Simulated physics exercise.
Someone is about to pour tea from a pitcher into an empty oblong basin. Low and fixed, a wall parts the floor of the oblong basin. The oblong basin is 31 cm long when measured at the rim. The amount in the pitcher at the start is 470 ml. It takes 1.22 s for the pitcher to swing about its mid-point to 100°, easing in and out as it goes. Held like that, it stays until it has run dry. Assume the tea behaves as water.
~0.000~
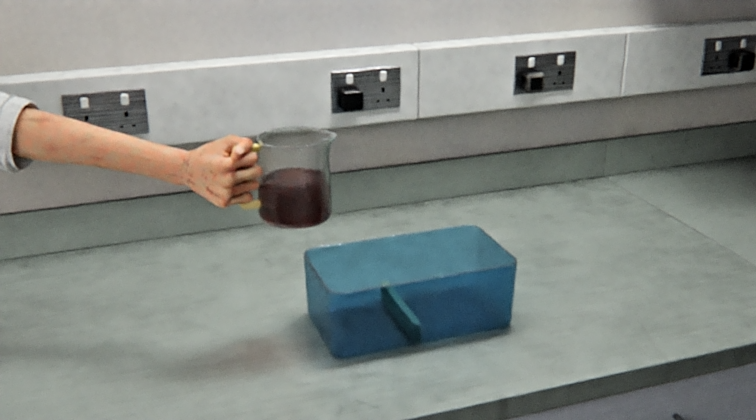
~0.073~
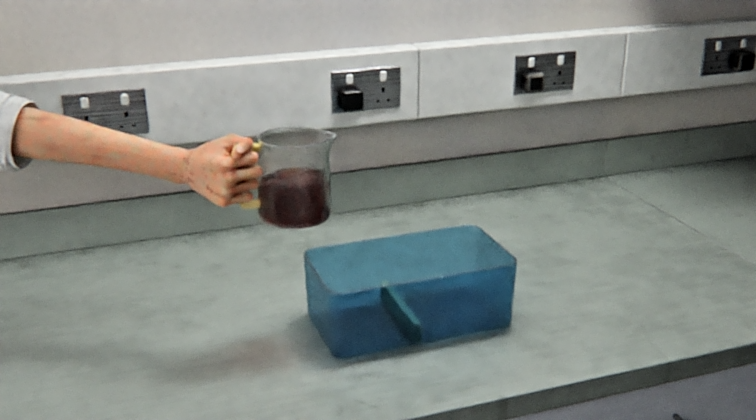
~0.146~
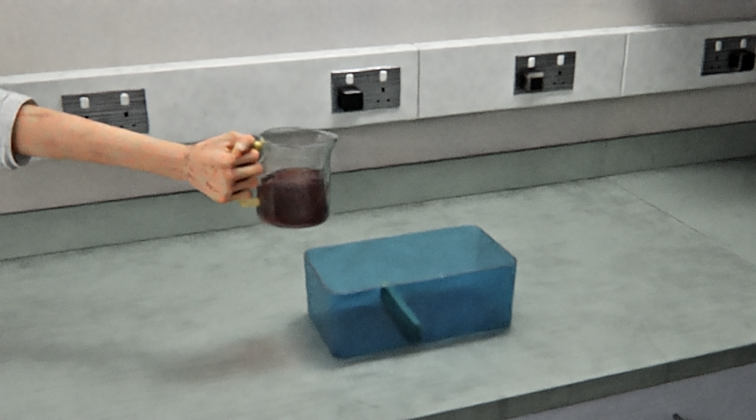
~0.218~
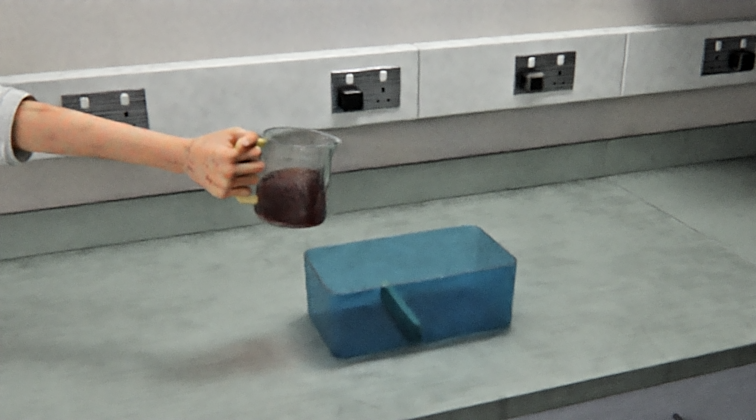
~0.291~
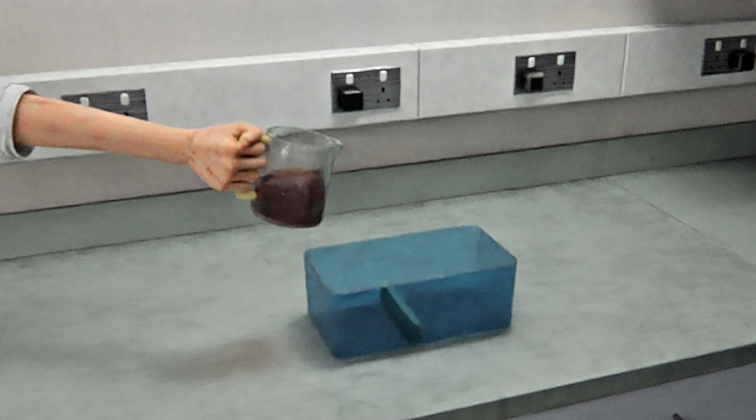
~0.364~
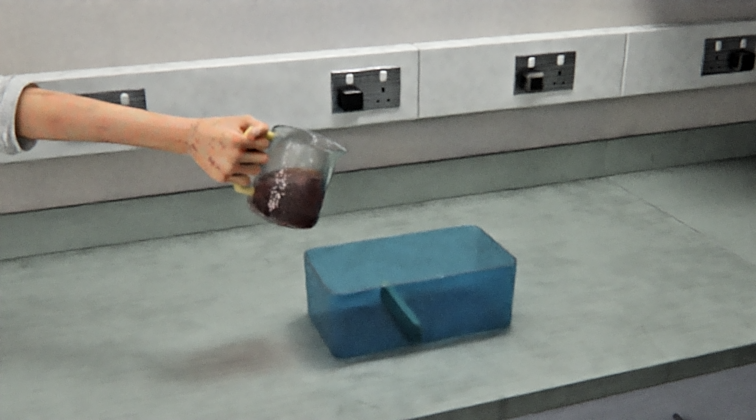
On a grey worktop below wall sockets, a hand gradually tilting a glass pitcher of dark liquid rightward above a blue basin.
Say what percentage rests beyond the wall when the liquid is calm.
Roughly 7 per cent rests beyond the wall.
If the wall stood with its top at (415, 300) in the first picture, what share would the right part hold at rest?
Around 10 %, I'd say.
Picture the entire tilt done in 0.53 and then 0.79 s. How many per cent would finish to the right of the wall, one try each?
It comes to 10 per cent, and then 5 per cent.
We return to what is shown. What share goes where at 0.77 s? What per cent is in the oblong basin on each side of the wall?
Near 0 on the left, 0 on the right.
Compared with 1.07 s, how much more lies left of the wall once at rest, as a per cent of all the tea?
I'd say near 58 percent.
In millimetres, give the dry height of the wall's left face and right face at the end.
Measured: Left around 12 mm, right around 32 mm.
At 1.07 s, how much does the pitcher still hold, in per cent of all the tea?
Around 46 in a hundred is still there.
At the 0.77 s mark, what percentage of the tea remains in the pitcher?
I reckon about 96 in a hundred is still held.
By 0.77 s the tilt is 70° and 96 per cent is still to pour, 0 is left of the wall and 0 right of it.
By 1.07 s the tilt is 96° and 46 per cent is still to pour, 31 is left of the wall and 0 right of it.
By 1.38 s the tilt is 100° and 11 per cent is still to pour, 72 is left of the wall and 3 right of it.
By 1.72 s the tilt is 100° and 2 per cent is still to pour, 85 is left of the wall and 7 right of it.
At rest 88 per cent lies left of the wall, 7 right of it and 5 outside.
